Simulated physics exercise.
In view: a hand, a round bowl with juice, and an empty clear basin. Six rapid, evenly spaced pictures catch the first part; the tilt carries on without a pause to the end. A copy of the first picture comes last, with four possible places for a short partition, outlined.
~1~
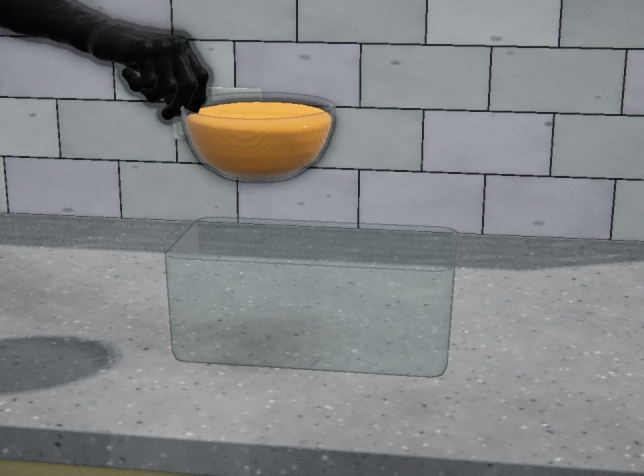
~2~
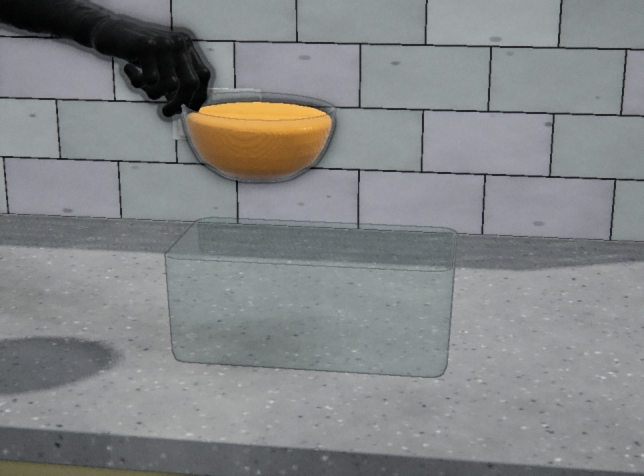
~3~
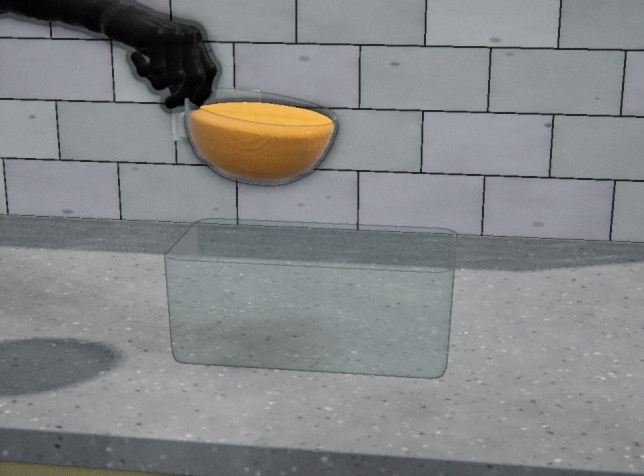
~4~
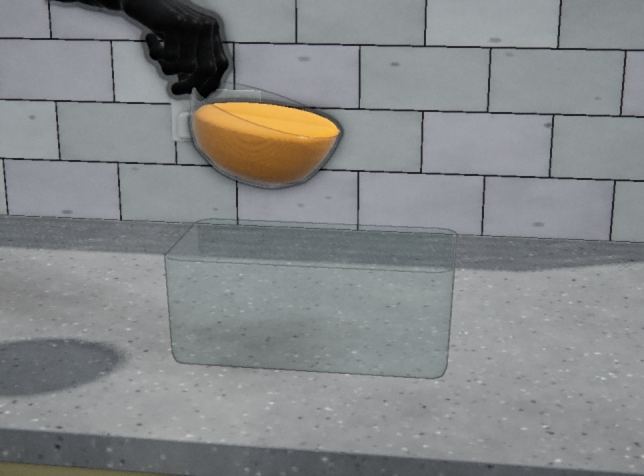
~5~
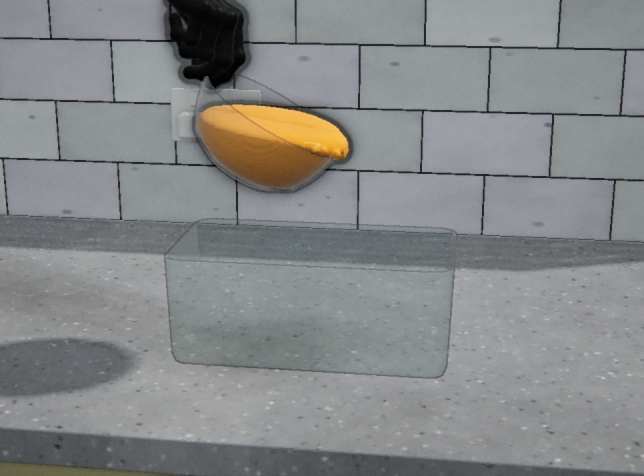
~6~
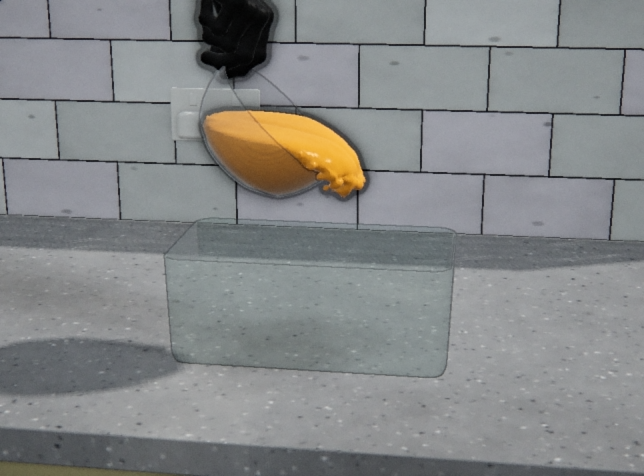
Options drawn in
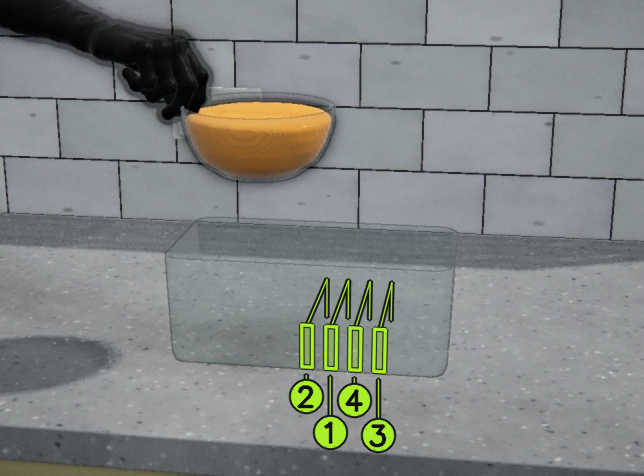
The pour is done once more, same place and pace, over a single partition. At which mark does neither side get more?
Position 4 does it best.
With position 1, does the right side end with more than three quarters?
No.
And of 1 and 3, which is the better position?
Position 1.
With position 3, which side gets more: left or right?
The left one.
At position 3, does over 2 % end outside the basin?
Yes.
On the marked copy, 1 at (330, 376); 2 at (306, 374); 3 at (378, 379); 4 at (354, 378).
If 1 is chosen, about 38 % ends left of the wall and 58 % right of it; 3 % is lost outside.
If 2 is chosen, about 25 % ends left of the wall and 72 % right of it; 4 % is lost outside.
If 3 is chosen, about 66 % ends left of the wall and 25 % right of it; 9 % is lost outside.
If 4 is chosen, about 49 % ends left of the wall and 47 % right of it; 4 % is lost outside.
